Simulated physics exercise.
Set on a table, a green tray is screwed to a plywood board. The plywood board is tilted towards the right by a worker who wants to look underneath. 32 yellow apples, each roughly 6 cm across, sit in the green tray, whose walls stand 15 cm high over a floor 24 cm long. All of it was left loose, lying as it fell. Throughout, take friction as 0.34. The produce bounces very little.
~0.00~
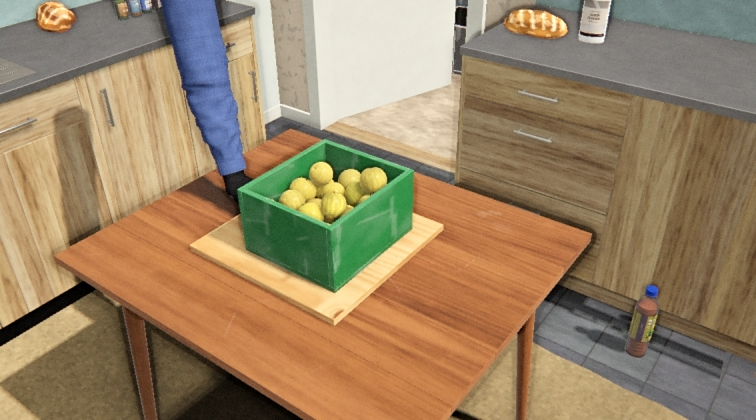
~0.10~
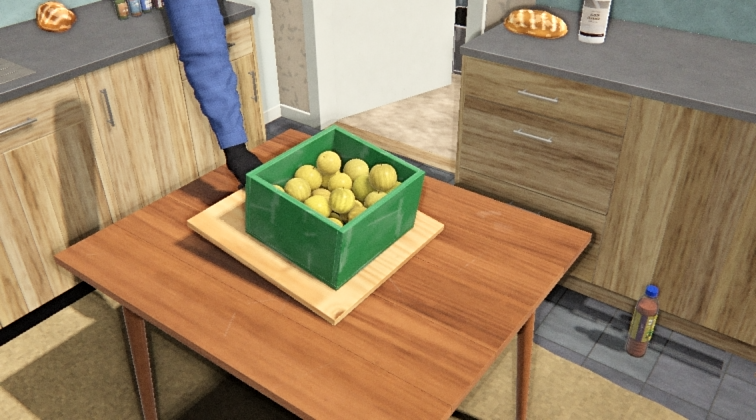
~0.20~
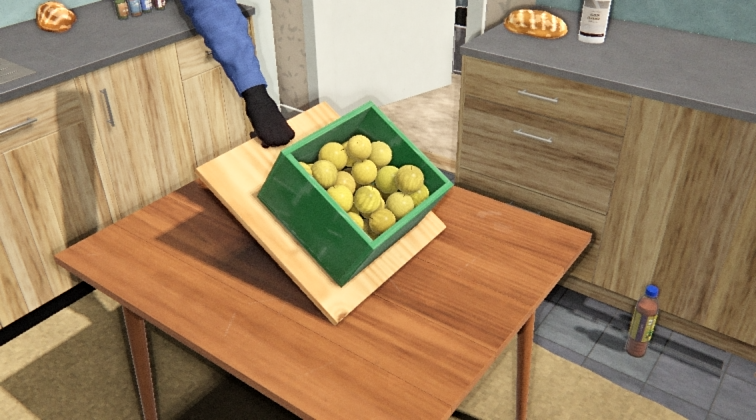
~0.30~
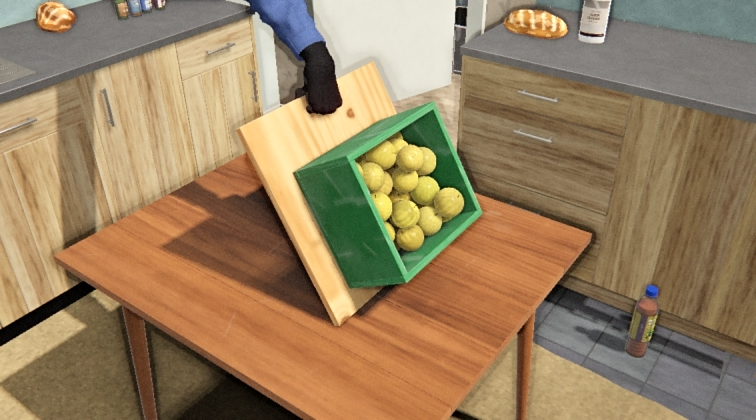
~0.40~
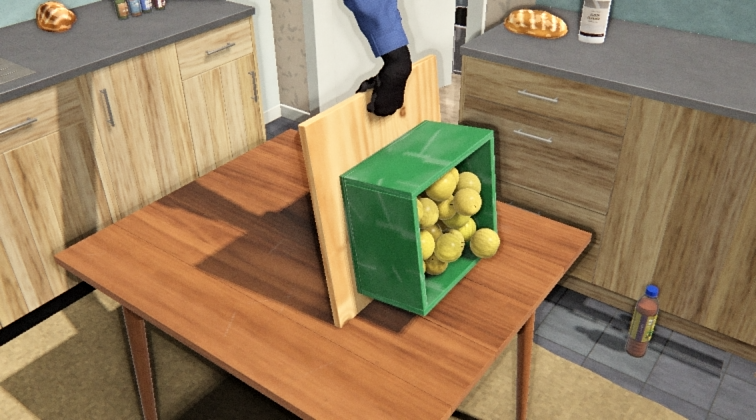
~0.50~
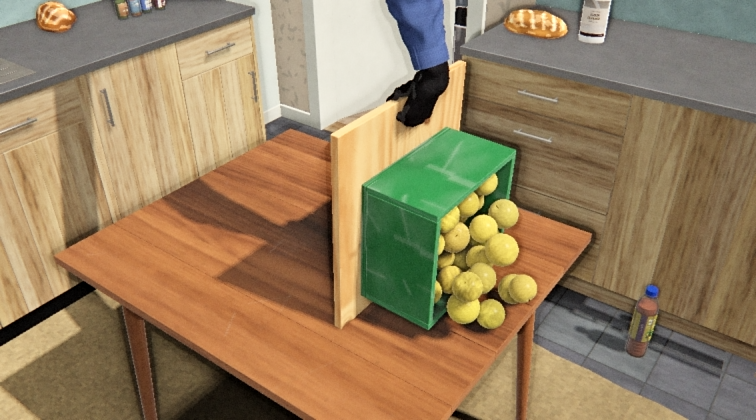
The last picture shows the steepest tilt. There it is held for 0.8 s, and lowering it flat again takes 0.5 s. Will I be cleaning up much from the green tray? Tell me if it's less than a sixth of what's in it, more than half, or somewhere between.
It ends up missing the greater part.
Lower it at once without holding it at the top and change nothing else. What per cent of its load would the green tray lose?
The green tray would shed 80 percent of its load.
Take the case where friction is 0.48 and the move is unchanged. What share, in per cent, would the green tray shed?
Then the green tray sheds 80 per cent of its load.
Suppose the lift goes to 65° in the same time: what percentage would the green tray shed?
Green tray: 10%.
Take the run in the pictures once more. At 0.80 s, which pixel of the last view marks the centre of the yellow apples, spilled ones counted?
Roughly (539, 335).
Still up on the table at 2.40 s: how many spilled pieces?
The count is about 2.
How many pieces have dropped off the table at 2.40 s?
Number of pieces - roughly 25.
After 0.80 s, tilt 92°; green tray 9 in, 23 out.
After 1.18 s, tilt 92°; green tray 7 in, 25 out.
After 1.72 s, tilt 6°; green tray 6 in, 26 out.
When it is over (at 2.40 s), green tray 6 in, 26 out. Asked share, 26 of 32, 81 per cent.
